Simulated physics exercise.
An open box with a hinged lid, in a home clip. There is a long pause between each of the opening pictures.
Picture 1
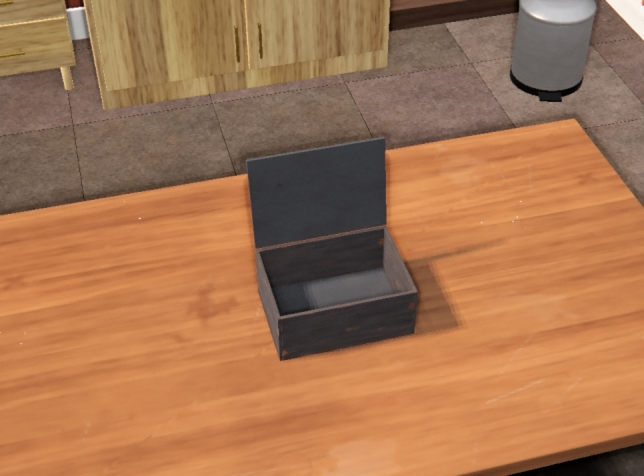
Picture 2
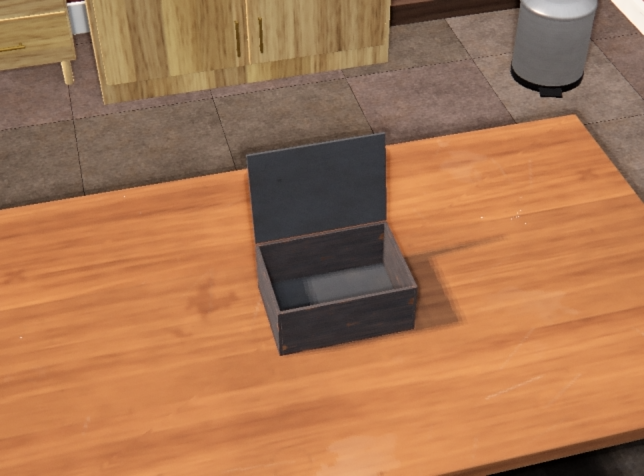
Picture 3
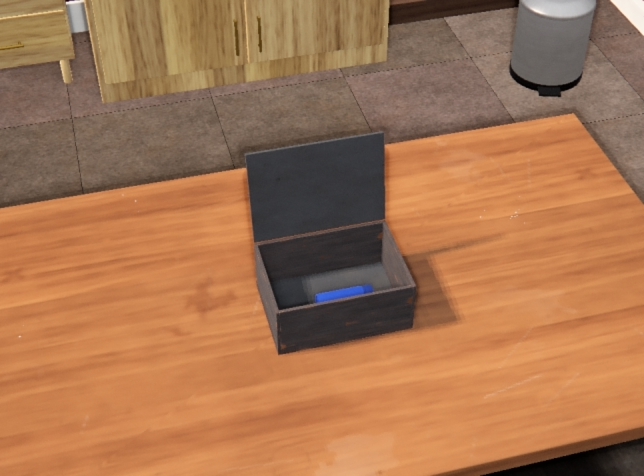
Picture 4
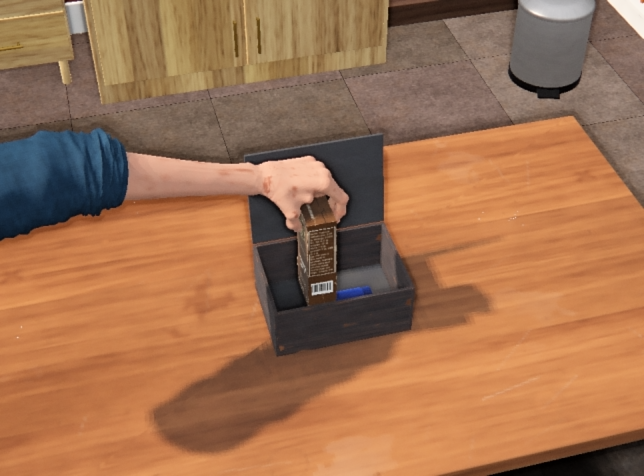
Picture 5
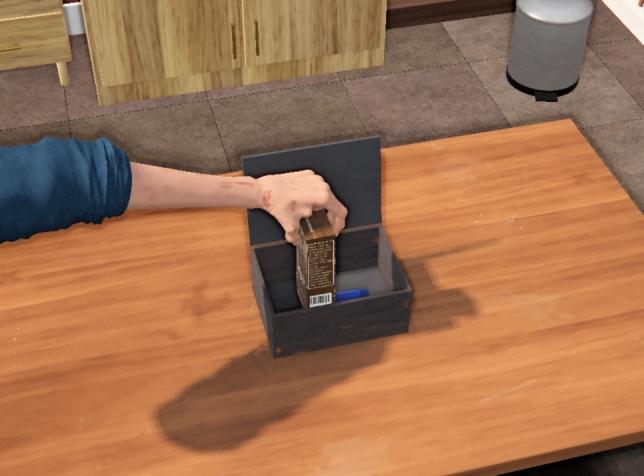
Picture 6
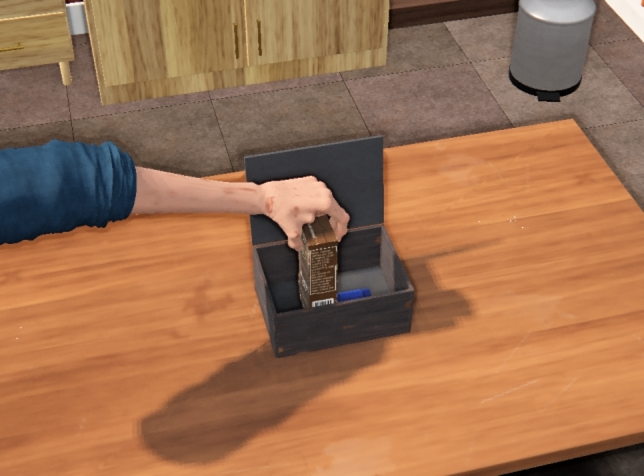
A hand lowers a brown carton into an open dark box beside a blue object.
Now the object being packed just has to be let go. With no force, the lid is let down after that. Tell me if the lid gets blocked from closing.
Fails to shut.
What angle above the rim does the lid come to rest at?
Near 30° up from the rim.
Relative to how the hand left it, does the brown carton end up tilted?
Once everything settles, the brown carton ends up at a slant.
Then, 0.50 s on from there, brown carton turned 47° from how it was put near (301, 287); blue shaker shifted well along.
Then, 1.50 s on from there, lid 67° above the rim; brown carton turned 50° from how it was put near (289, 286); blue shaker shifted well along.
Then, 1.90 s on from there, lid 32° above the rim; brown carton turned 51° from how it was put near (289, 285); blue shaker shifted well along.
In the end, lid 32° above the rim; toppled in the box, brown carton; moved from the start, blue shaker. At the end, from the last picture's camera, brown carton near (291, 284).
